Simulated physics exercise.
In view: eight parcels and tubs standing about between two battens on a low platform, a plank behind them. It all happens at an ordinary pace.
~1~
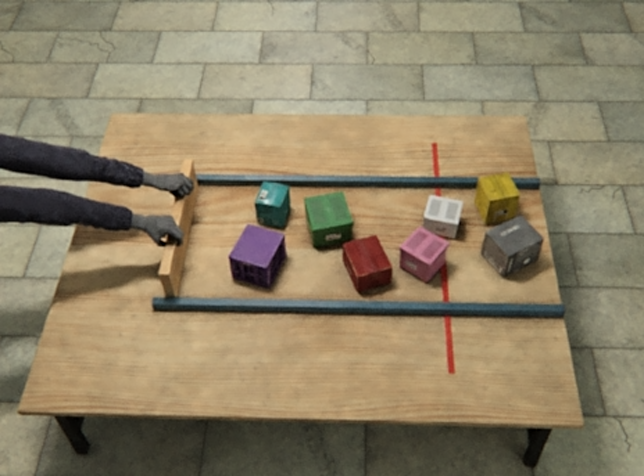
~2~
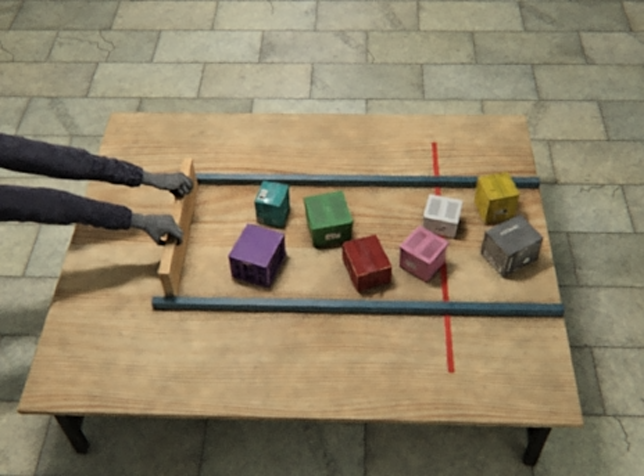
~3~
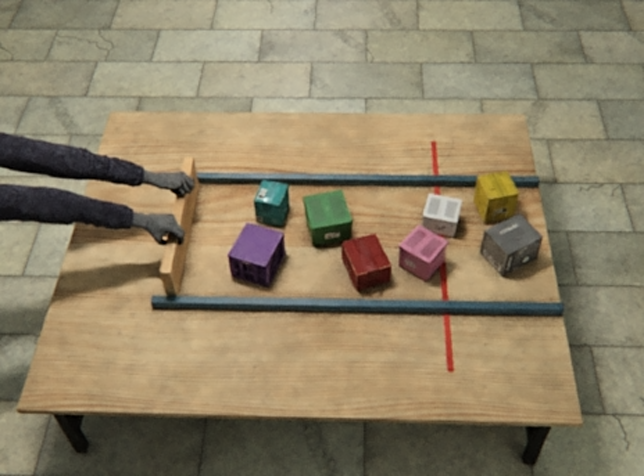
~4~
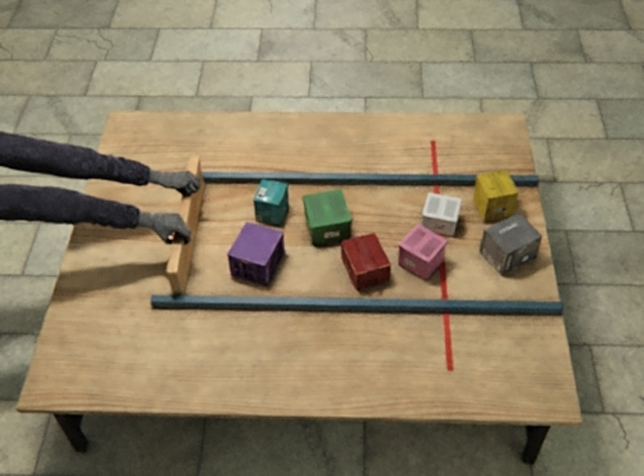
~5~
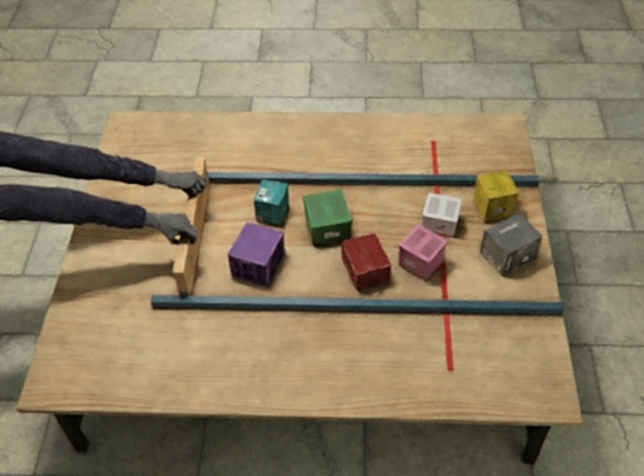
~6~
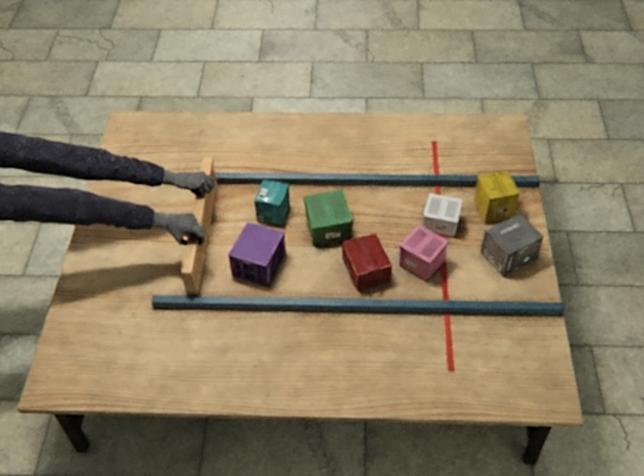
At the start, two gloved hands hold an upright plank at the left end of a wooden platform, with eight coloured boxes scattered between two blue battens and a red line crossing near the right. The hands then slide the plank slightly rightward, nearer the boxes, which stay still.
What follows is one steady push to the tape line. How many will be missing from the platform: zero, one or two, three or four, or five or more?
Here the number that fall off is one or two.
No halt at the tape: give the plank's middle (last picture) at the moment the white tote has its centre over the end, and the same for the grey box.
Its middle is around (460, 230) and around (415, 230).
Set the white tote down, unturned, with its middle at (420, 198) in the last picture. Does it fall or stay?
From there it stays on.
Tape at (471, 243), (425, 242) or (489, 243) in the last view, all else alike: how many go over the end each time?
It would be 4, 1 and 4.
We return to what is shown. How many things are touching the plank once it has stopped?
That makes 2.
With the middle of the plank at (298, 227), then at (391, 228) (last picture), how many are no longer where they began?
First 3, then 8.
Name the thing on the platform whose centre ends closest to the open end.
It is the pink tote.
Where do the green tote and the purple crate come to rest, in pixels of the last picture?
About (496, 219), and the other about (465, 253).
Soon after, none off yet; grey box at rest near (512, 244); yellow parcel at rest near (496, 197); white tote at rest near (442, 216).
After that, none off yet; grey box at rest near (512, 244); yellow parcel at rest near (496, 197); white tote displaced a little near (456, 212).
In the end, the number that fall off is one or two; gone, yellow parcel and grey box.
